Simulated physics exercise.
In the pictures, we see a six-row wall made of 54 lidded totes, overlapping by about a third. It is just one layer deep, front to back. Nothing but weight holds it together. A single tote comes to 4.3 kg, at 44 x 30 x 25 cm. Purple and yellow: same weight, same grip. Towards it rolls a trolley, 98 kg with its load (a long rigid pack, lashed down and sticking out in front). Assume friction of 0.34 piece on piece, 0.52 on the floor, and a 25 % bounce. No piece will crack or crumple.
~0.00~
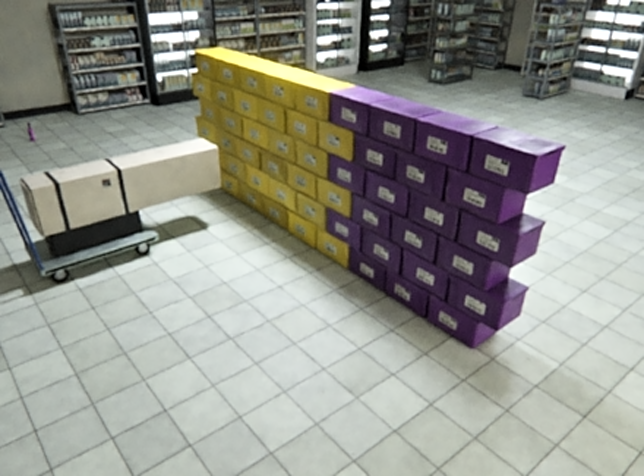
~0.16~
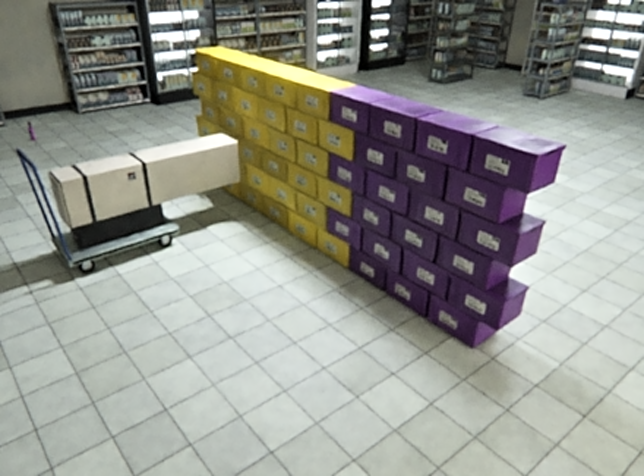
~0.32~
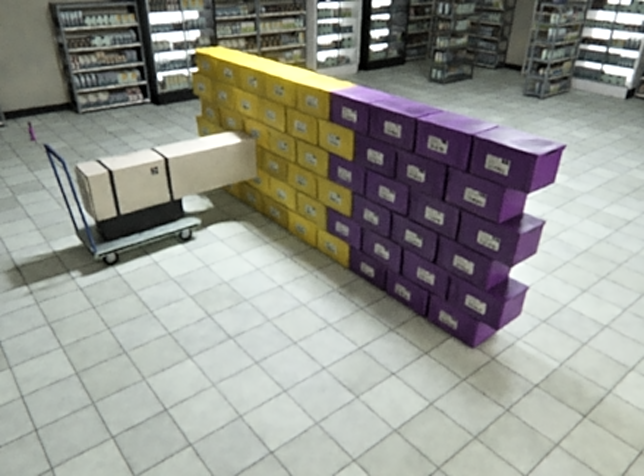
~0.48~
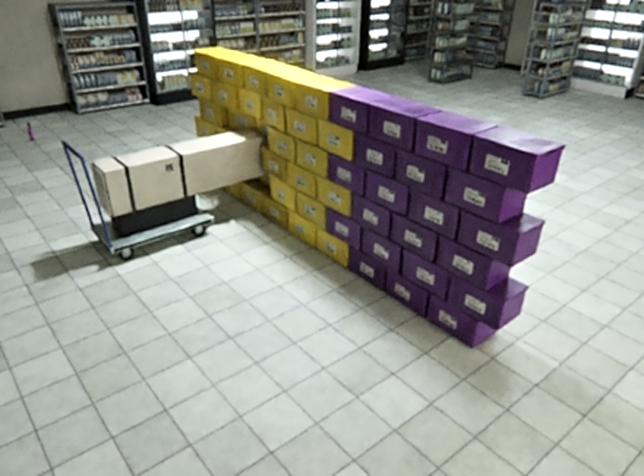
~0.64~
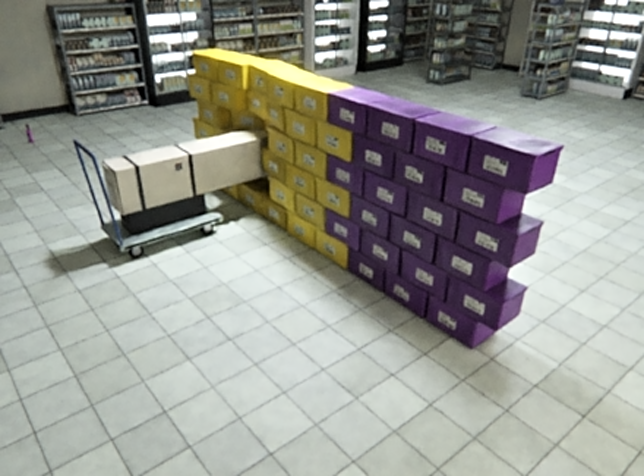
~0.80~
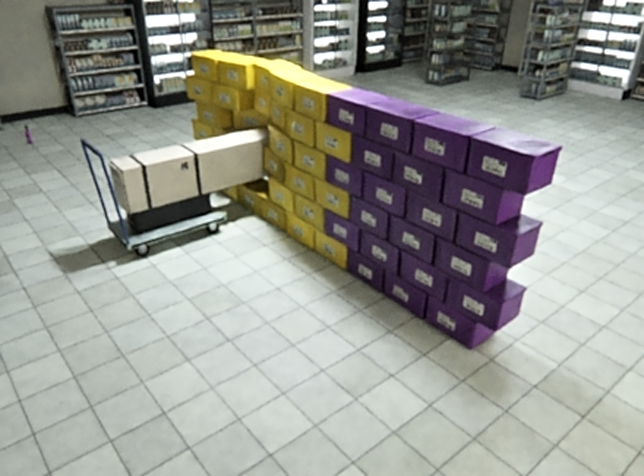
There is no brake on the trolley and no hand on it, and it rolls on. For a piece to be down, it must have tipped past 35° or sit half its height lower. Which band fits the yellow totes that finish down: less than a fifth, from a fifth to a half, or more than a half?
More than a half.
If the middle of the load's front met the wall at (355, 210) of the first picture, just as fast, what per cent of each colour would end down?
Down at the end: Yellow 20 percent, purple 70 percent.
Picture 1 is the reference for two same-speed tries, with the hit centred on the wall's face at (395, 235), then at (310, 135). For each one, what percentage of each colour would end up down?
For yellow it's 10 then 20 per cent, for purple 80 then 0 per cent.
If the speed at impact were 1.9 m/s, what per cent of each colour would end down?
The yellow would finish 40 in a hundred down, the purple 0 in a hundred.
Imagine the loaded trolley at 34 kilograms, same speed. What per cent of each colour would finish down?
You'd get yellow at 0 and purple at 0 per cent down.
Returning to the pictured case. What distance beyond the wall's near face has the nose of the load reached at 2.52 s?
At that instant, about 45 cm beyond.
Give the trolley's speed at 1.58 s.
Speed: Around 0.0 m/s.
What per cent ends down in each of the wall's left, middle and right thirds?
Left third 70 per cent, middle 30 per cent, right 0 per cent.
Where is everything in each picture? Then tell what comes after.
In the first frame (pixels give the middle of a visible side), load (213, 161) 41 cm short of the wall; top yellow tote (279, 91); top purple tote (389, 128); none has stirred.
The second frame shows load (233, 155) 20 cm short of the wall; top yellow tote (279, 90).
The third frame shows load (251, 151) just touching; top yellow tote (279, 90).
The fourth frame shows load 15 cm into the wall's line; top yellow tote (279, 90); movement in 8 of them.
The fifth frame shows load 26 cm into the wall's line; top yellow tote (279, 91) 26 mm from its place; movement in 13 of them.
The sixth frame shows load 33 cm into the wall's line; top yellow tote (280, 90) 52 mm from its place; top purple tote (387, 129); movement in 15 of them.
After 1.58 s, load 44 cm past the wall's line, stopped; 1 of the 33 yellow totes down (1 of 54 in all colours); top yellow tote 12° from how it stood.
After 2.04 s, load 44 cm past the wall's line, stopped; 19 of the 33 yellow totes down (19 of 54 in all colours); top yellow tote 52° from how it stood, 32 cm lower.
After 2.52 s, load 44 cm past the wall's line, stopped; 19 of the 33 yellow totes down (19 of 54 in all colours); top yellow tote 72° from how it stood, 1.12 m lower.
In the end (3.5 s), load 44 cm past the wall's line, stopped; 19 of the 33 yellow totes down (19 of 54 in all colours); top yellow tote on its side; top purple tote unmoved. That is 58 per cent. From the last view, middles, top yellow tote near (487, 192), top purple tote near (402, 126).
